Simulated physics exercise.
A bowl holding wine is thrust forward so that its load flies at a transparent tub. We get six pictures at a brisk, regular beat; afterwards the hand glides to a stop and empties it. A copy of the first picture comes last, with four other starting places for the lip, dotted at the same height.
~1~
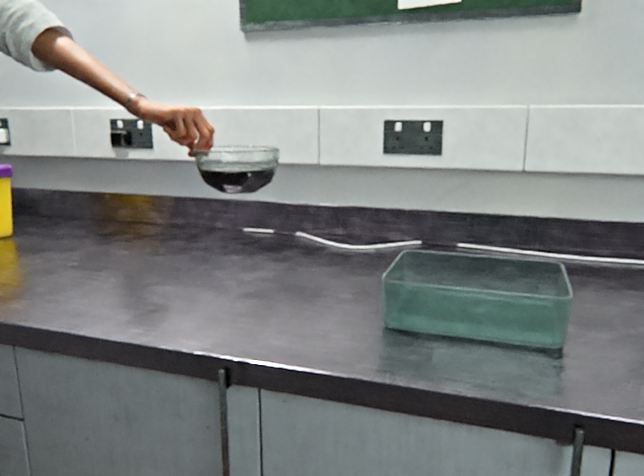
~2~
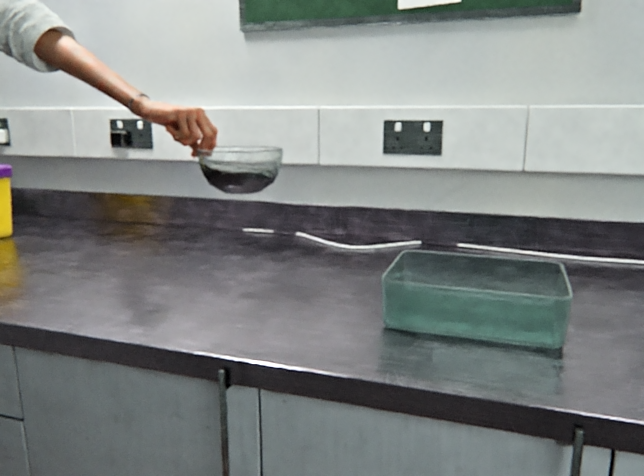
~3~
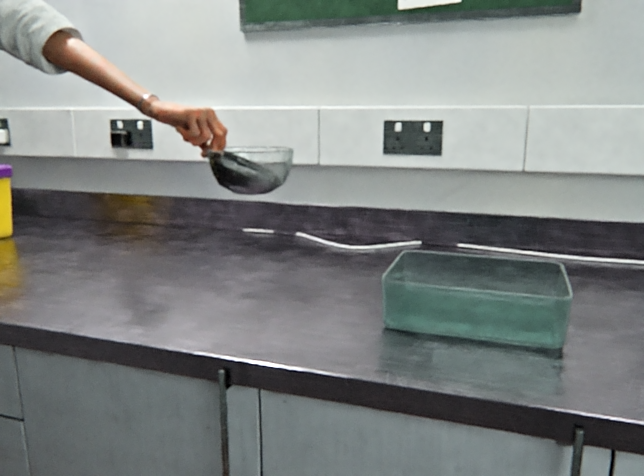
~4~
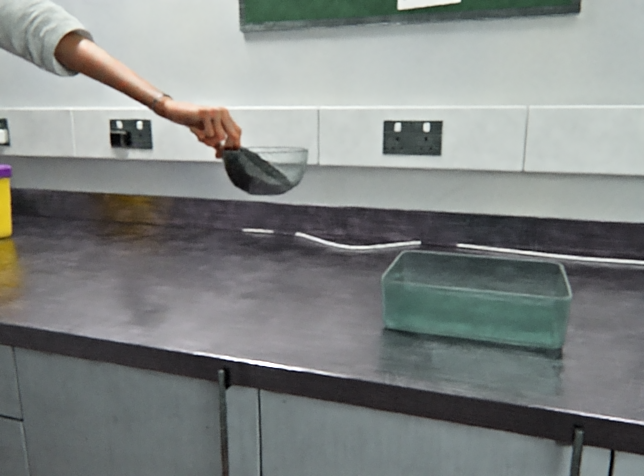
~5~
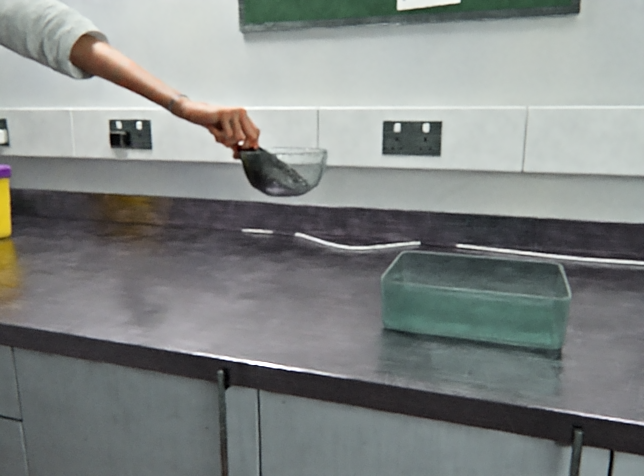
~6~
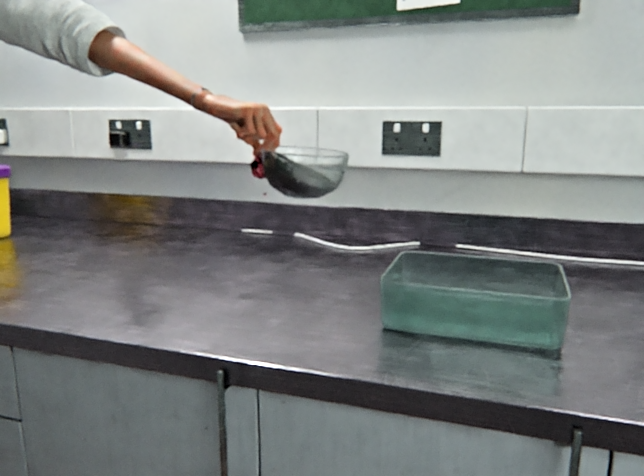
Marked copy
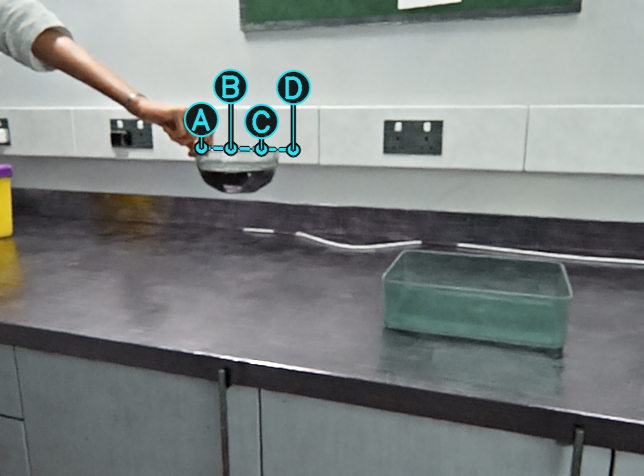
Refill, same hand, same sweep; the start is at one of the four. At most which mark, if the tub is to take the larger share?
I would pick dot B.
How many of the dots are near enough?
Three.
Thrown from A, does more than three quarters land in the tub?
No, it does not.
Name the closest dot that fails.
That is dot A.
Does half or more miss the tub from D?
No.
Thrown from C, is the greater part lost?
No.
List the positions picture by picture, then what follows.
The first picture shows upright, lip at (274, 149); tub from (383, 325) to (565, 348); nothing has left yet.
The second picture shows upright, lip at (278, 149); nothing has left yet.
The third picture shows upright, lip at (288, 150); nothing has left yet.
The fourth picture shows upright, lip at (304, 150); wine is over the rim, down to (226, 149).
The fifth picture shows upright, lip at (323, 151); wine is over the rim, down to (244, 165).
The sixth picture shows tipped about 4°, lip at (345, 155); wine is over the rim, down to (265, 195).
On the marked copy, A at (201, 147); B at (230, 148); C at (261, 149); D at (293, 149).
If A is chosen, about 34 % lands in the tub, 60 % falls short and 6 % goes beside or beyond.
If B is chosen, about 62 % lands in the tub, 27 % falls short and 11 % goes beside or beyond.
If C is chosen, about 77 % lands in the tub, 13 % falls short and 10 % goes beside or beyond.
If D is chosen, about 86 % lands in the tub, 7 % falls short and 6 % goes beside or beyond.
